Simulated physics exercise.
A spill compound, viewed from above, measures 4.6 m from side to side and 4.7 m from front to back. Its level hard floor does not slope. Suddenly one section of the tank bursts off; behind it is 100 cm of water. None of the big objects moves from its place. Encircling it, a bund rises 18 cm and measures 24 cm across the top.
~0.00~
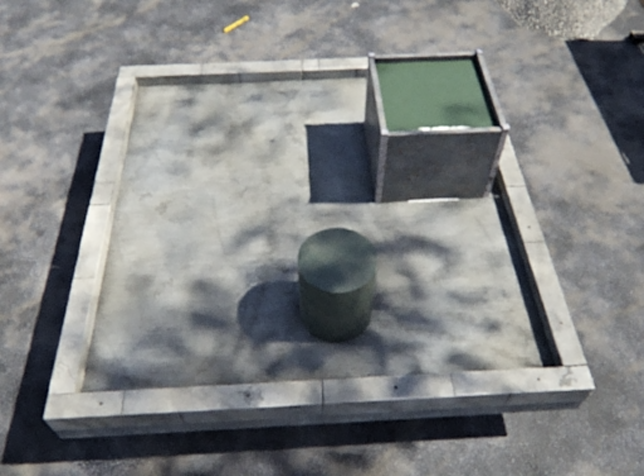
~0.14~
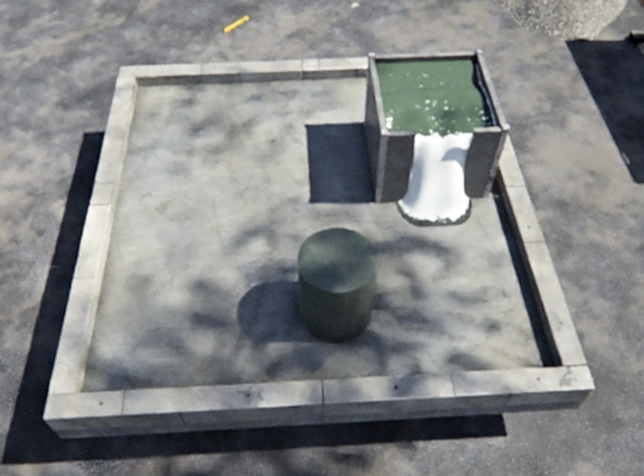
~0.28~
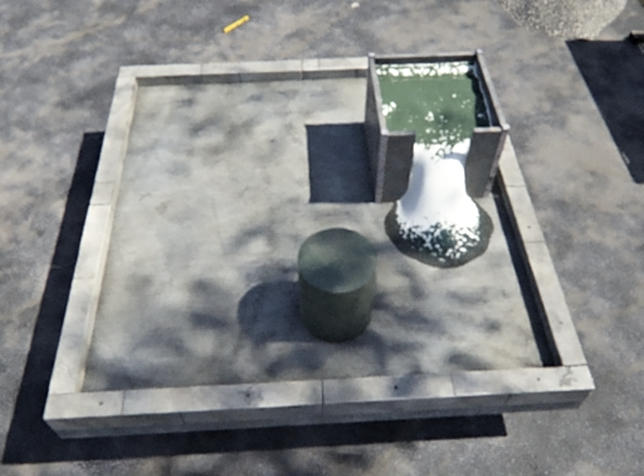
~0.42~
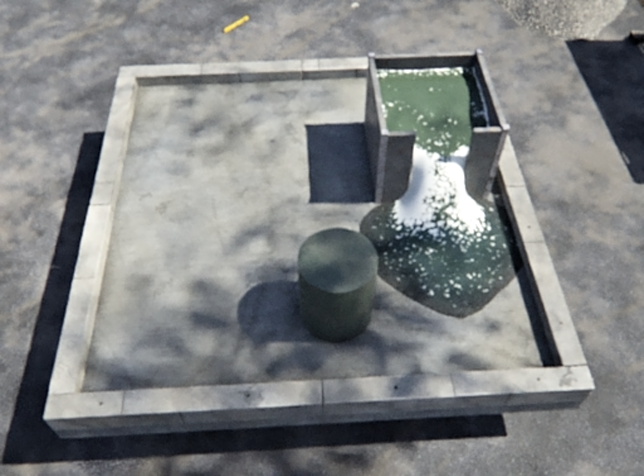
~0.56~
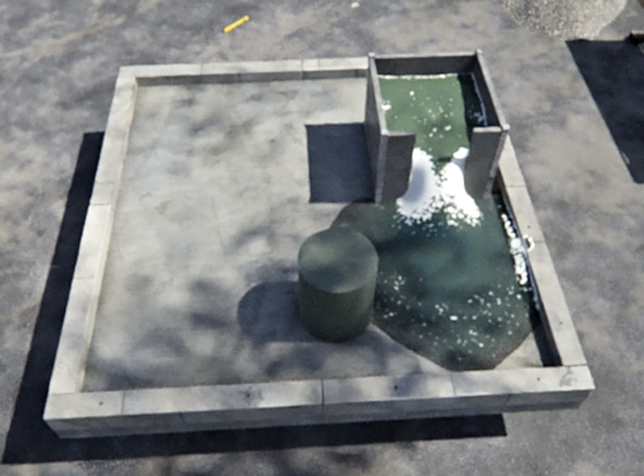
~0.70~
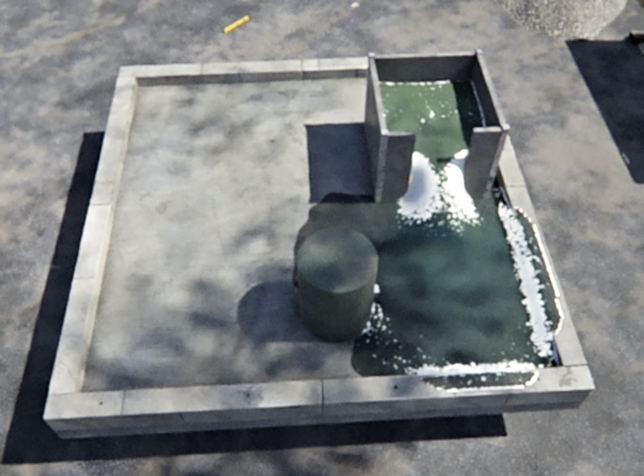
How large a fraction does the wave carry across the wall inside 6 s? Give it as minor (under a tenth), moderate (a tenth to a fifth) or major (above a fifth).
The wave will carry past one fifth across.
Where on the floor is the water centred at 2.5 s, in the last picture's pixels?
Around (397, 241).
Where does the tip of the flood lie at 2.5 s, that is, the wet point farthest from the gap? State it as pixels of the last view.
That lands around (82, 399) in the last picture.
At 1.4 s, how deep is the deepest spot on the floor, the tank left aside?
Peak depth: Approx. 58 cm.
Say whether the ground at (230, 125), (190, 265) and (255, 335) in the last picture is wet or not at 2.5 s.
Going through the three points: Not yet touched, then awash, then awash.
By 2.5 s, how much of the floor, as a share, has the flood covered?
Wet share: About 55 %.
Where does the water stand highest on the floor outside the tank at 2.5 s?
Near (530, 375).
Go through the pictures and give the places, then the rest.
In the first frame, the tank at (434, 96) is whole and still, 100 cm deep.
In the second frame, water pours out at (435, 176) and has run 0.4 m, to (456, 220); deepest outside 43 cm, 99 cm at the tank's back.
In the third frame, the front is at (455, 262), 1.0 m from the gap at (435, 177); 0.8 m2 of floor is under water; 88 cm left at the back of the tank.
In the fourth frame, water pours out at (435, 178) and has run 1.6 m, to (449, 309); deepest outside 58 cm, 86 cm at the tank's back.
In the fifth frame, the front is at (479, 366), 2.2 m from the gap at (435, 179); 3.6 m2 of floor is under water; 80 cm left at the back of the tank.
In the sixth frame, the front is at (383, 383), 2.5 m from the gap at (435, 179); 4.9 m2 of floor is under water; 71 cm left at the back of the tank.
After 1.1 s water covers 25 % of the floor and is deepest (65 cm) near (512, 376); 1 % is over the wall.
After 1.4 s water covers 30 % of the floor and is deepest (58 cm) near (494, 377); 5 % is over the wall.
After 2.5 s water covers 45 % of the floor and is deepest (32 cm) near (530, 375); 19 % is over the wall.
After 4.0 s water covers 50 % of the floor and is deepest (20 cm) near (512, 376); 22 % is over the wall.
After 6.0 s water covers 75 % of the floor and is deepest (12 cm) near (530, 375); 23 % is over the wall.
